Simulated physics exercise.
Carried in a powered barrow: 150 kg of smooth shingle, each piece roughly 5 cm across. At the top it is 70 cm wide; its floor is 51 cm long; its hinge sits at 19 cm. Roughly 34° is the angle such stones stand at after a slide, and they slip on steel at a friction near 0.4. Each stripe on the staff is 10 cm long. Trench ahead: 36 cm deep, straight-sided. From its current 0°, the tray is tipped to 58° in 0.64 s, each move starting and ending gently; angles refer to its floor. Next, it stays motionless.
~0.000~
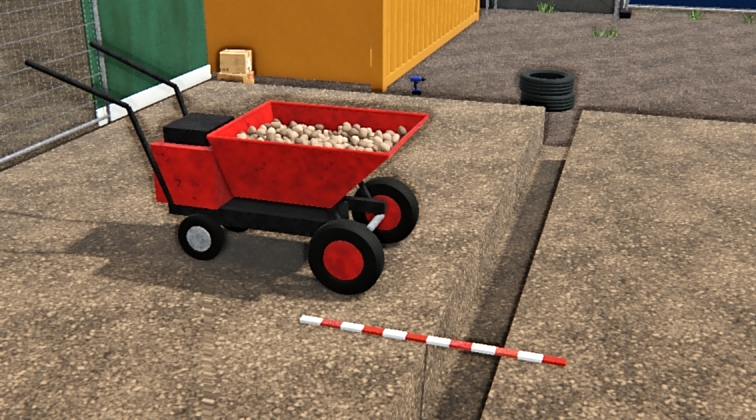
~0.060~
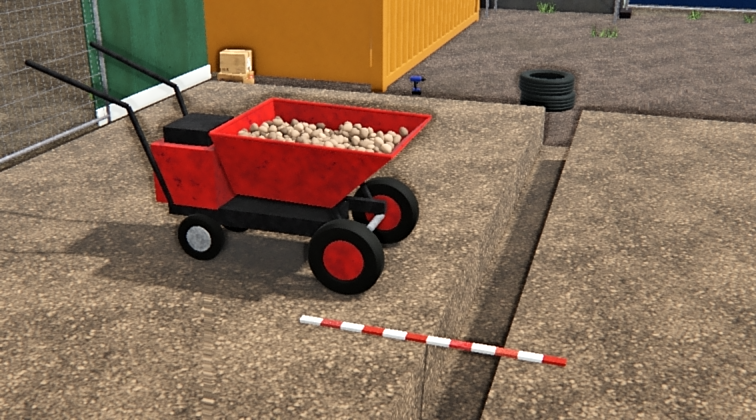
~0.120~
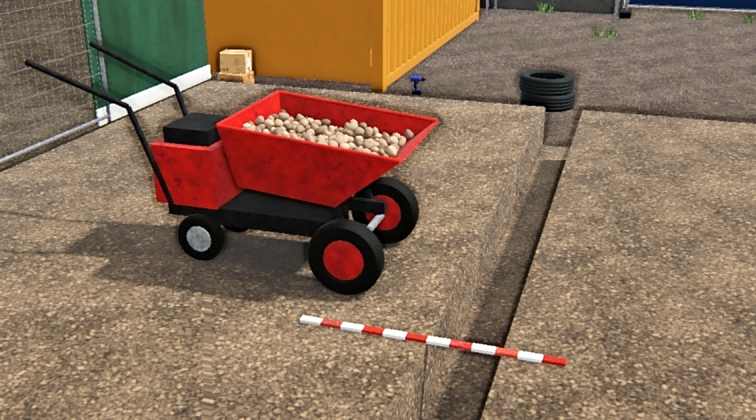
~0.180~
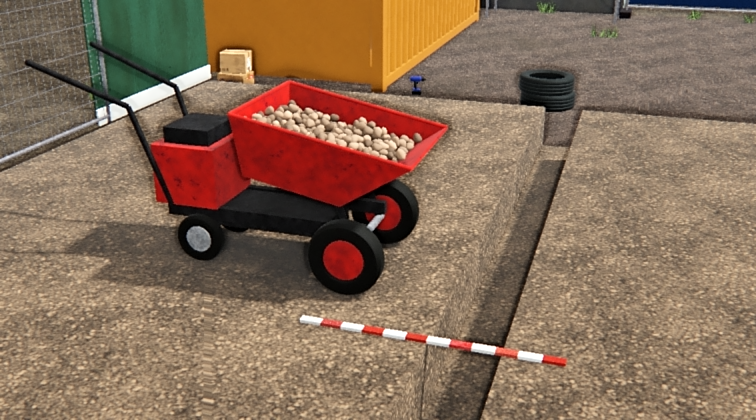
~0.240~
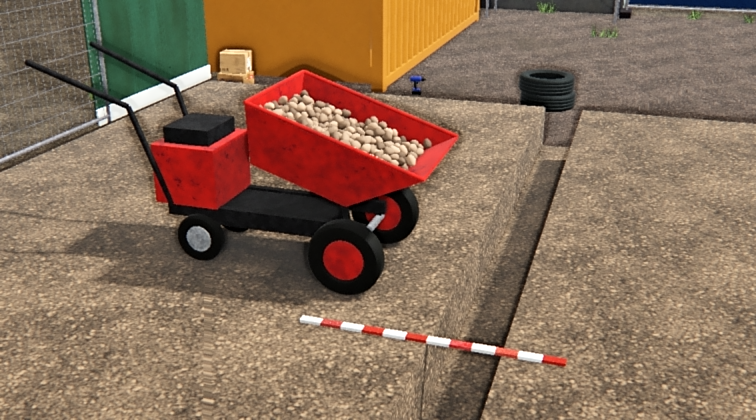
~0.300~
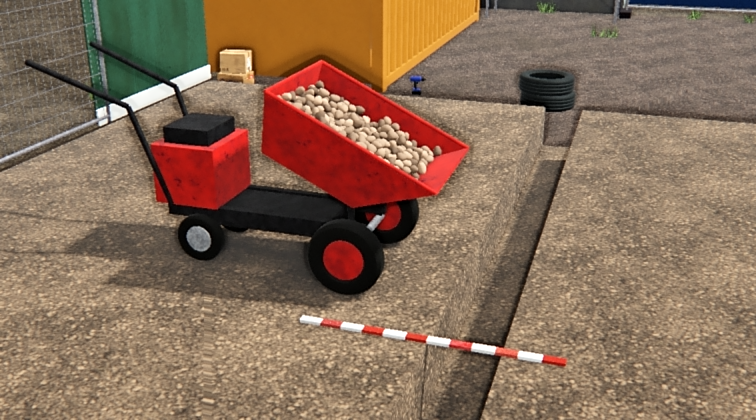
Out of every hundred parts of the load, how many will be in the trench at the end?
Close to 49 in every hundred.
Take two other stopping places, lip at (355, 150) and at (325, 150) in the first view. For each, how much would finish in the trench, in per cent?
Around 80 and then 85 percent.
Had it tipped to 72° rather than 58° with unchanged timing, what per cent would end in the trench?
The trench would hold about 50% of it.
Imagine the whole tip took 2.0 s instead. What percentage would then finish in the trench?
Close to 70 per cent then.
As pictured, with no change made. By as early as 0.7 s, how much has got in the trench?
Close to 10 per cent has got there by then.
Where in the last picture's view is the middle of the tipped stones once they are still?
Roughly (534, 287), I'd say.
After 0.5 s the floor is at 49°; 100 % in the tray; the foremost stones are at (448, 203).
After 0.7 s the floor is at 58°; 88 % in the tray, 11 % in the trench, 1 % past the trench; the foremost stones are at (526, 282).
After 1.1 s the floor is at 58°; 33 % in the tray, 19 % in the trench, 48 % past the trench; the foremost stones are at (660, 308).
After 3.0 s the floor is at 58°; 0 % in the tray, 49 % in the trench, 51 % past the trench; the foremost stones are past the picture's edge.
